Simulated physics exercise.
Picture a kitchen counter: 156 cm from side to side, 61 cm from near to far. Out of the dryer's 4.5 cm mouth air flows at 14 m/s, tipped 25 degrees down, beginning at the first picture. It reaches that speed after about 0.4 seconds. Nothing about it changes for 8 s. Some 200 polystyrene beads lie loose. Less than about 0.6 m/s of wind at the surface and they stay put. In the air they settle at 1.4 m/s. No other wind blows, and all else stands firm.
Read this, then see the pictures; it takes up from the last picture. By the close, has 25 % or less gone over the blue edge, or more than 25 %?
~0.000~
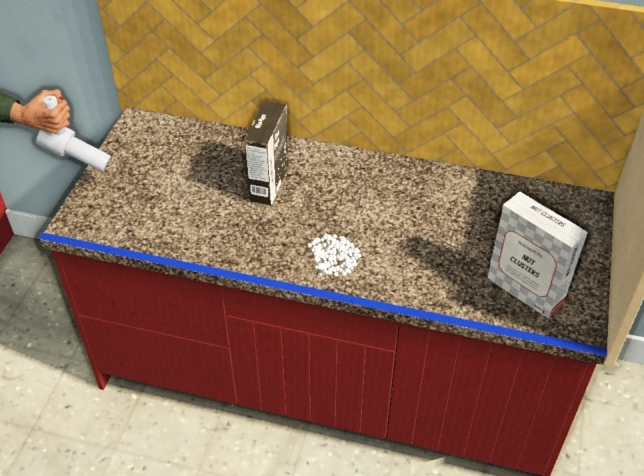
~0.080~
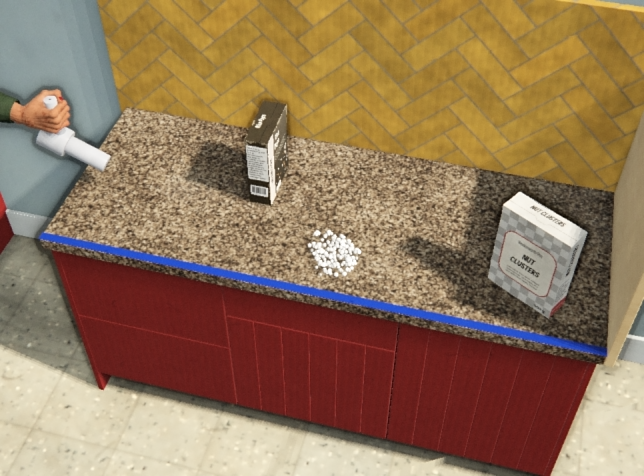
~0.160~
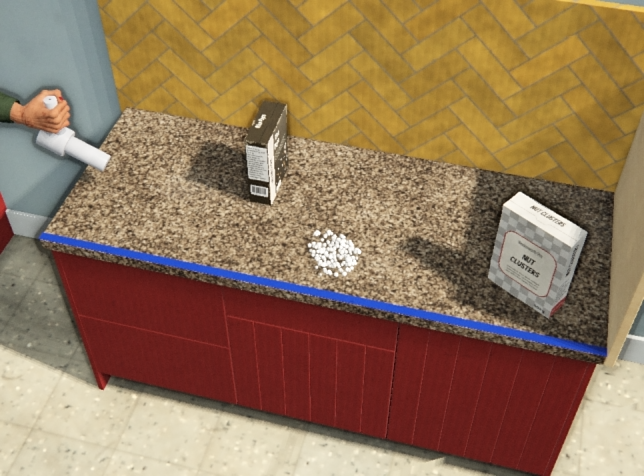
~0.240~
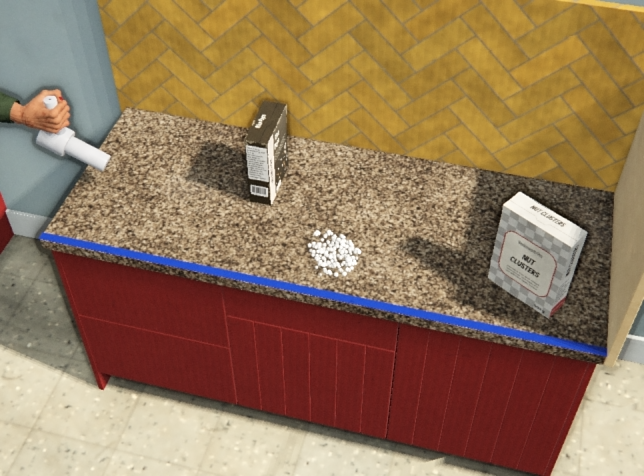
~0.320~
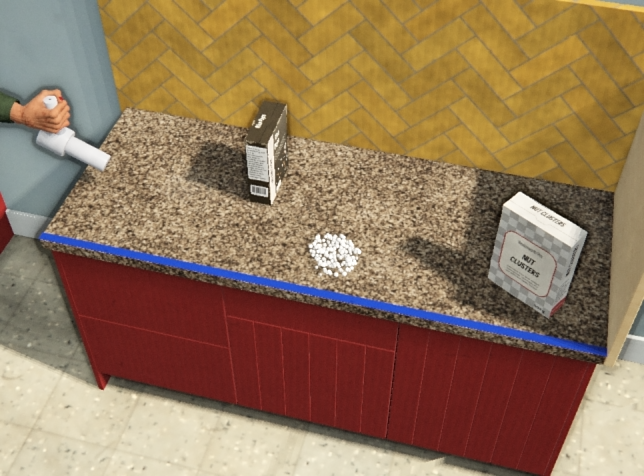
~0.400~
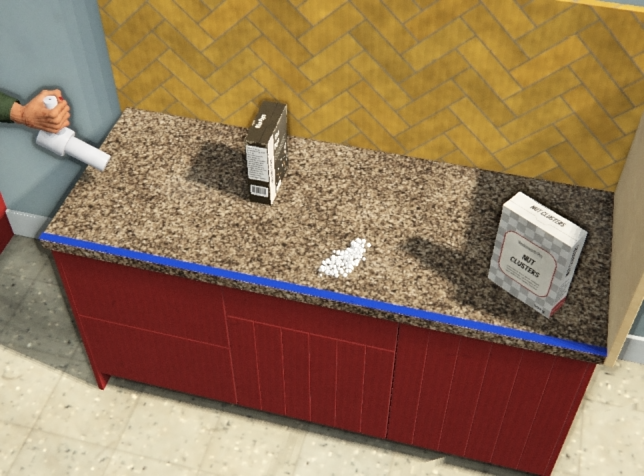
Loss there overshoots a quarter.
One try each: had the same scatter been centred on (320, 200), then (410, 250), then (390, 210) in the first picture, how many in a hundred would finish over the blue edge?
First try near 20 %, second near 50 %, third near 5 %.
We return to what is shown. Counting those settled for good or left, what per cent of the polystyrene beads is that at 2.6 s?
The share is about 100 %.
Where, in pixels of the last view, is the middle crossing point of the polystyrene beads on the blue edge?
At about (473, 329).
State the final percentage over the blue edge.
Roughly 100 percent at the end.
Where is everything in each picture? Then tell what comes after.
In the first frame, the middle of the polystyrene beads is near (334, 253), none has stirred yet and the mouth of the dryer is at (107, 164).
In the second frame, the middle of the polystyrene beads is near (334, 254), none has stirred yet and the blue edge is centred on (306, 294).
In the third frame, the middle of the polystyrene beads is near (334, 254), none has stirred yet, the top of a carton is at (266, 121) and the top of a carton is at (545, 218).
In the fourth frame, the middle of the polystyrene beads is near (334, 254) and none has stirred yet.
In the fifth frame, the middle of the polystyrene beads is near (334, 254) and none has stirred yet.
In the sixth frame, the middle of the polystyrene beads is near (348, 259), the farthest in sight from the dryer is at (364, 260) and about 60 % have left their places.
After 1.6 s, 99 % are over the blue edge; 98 % have settled or left.
After 2.6 s, 99 % are over the blue edge; 99 % have settled or left.
After 4.4 s, 99 % are over the blue edge; 99 % have settled or left.
After 8.0 s, at the end, 99 % are over the blue edge.
